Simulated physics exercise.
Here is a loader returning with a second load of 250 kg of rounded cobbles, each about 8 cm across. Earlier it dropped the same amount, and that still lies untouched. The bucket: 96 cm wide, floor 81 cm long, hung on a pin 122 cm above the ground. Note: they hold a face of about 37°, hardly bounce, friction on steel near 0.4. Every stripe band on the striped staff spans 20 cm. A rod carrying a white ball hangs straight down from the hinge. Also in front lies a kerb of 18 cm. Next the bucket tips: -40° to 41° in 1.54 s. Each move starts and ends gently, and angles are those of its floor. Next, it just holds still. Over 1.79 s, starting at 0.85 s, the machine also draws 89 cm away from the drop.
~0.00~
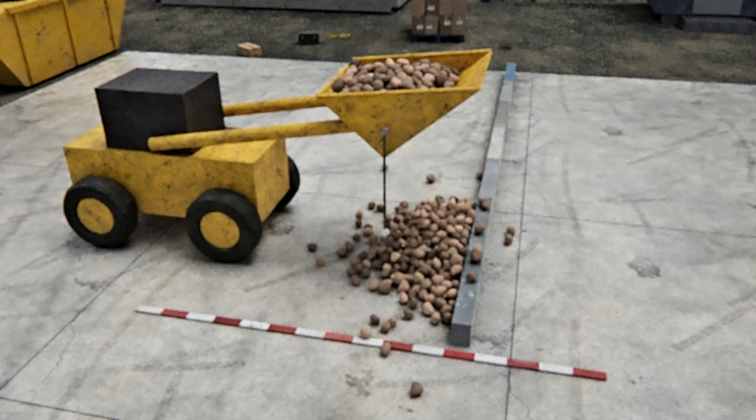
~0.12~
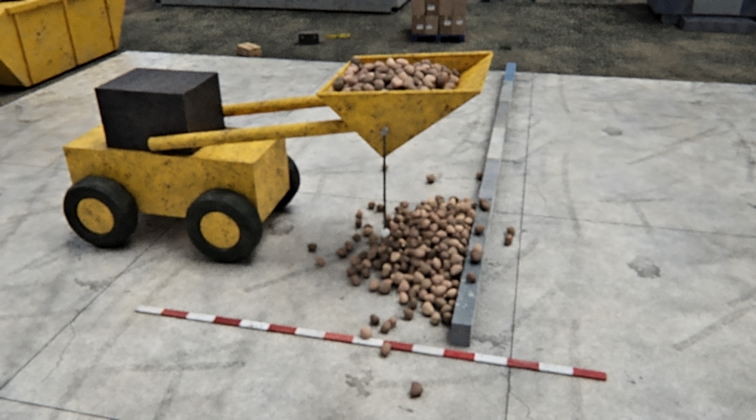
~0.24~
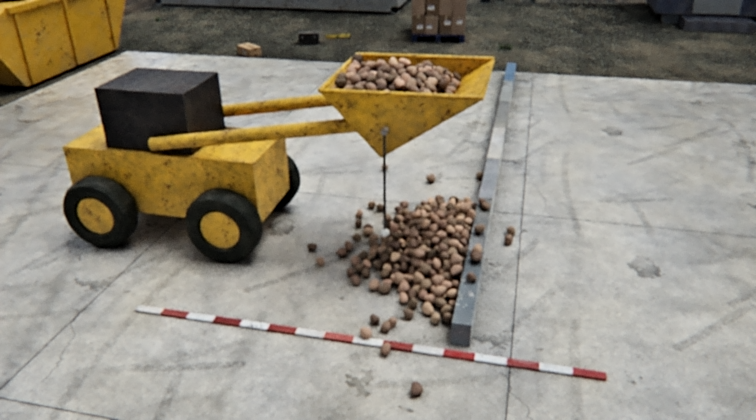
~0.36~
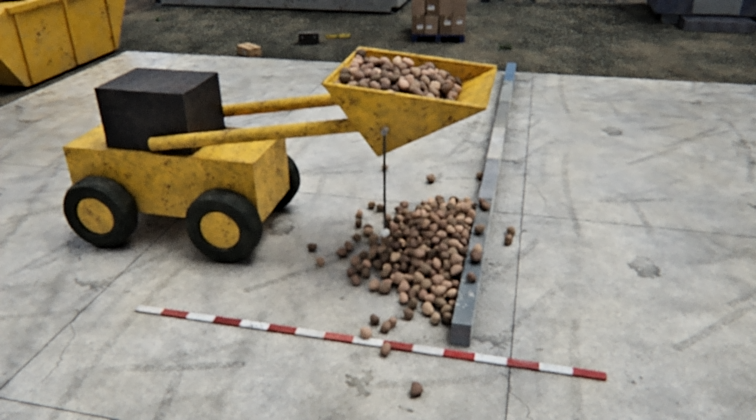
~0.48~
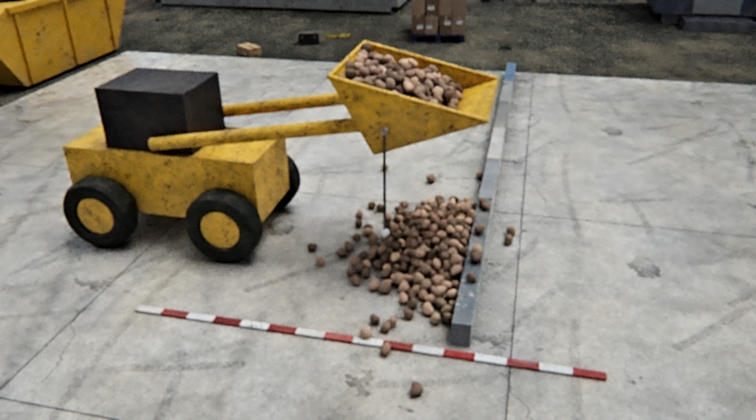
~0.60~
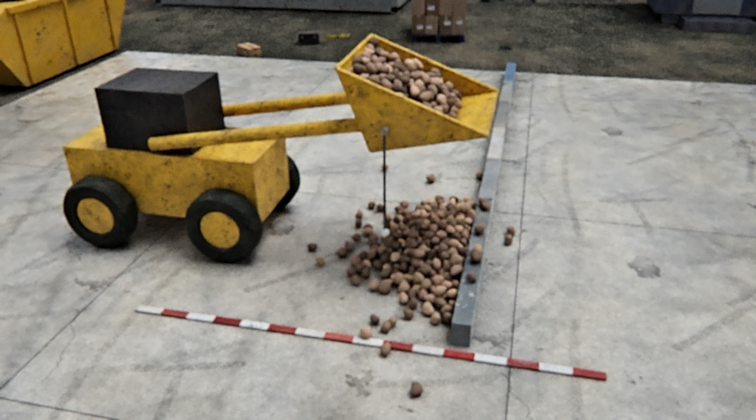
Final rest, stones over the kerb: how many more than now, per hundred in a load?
29 per hundred.
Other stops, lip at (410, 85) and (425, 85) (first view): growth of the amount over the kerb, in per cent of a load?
Some 0 percent first and 0 percent second.
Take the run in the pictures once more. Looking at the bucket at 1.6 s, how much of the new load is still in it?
15 %.
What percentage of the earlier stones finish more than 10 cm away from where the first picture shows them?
The answer is about 10 per cent.
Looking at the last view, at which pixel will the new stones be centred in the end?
(451, 241).
After 1.2 s the floor is at 29°; in per cent of one load, 95 in the bucket, 105 on this side of the kerb, 1 over the kerb; the foremost stones are at (488, 230).
After 1.6 s the floor is at 41°; in per cent of one load, 15 in the bucket, 168 on this side of the kerb, 17 over the kerb; the foremost stones are at (544, 249).
After 3.1 s the floor is at 41°; in per cent of one load, 0 in the bucket, 171 on this side of the kerb, 30 over the kerb; the foremost stones are at (649, 266).
After 5.6 s the floor is at 41°; in per cent of one load, 0 in the bucket, 171 on this side of the kerb, 30 over the kerb; the foremost stones are at (649, 266). Net gain over the kerb, 29.
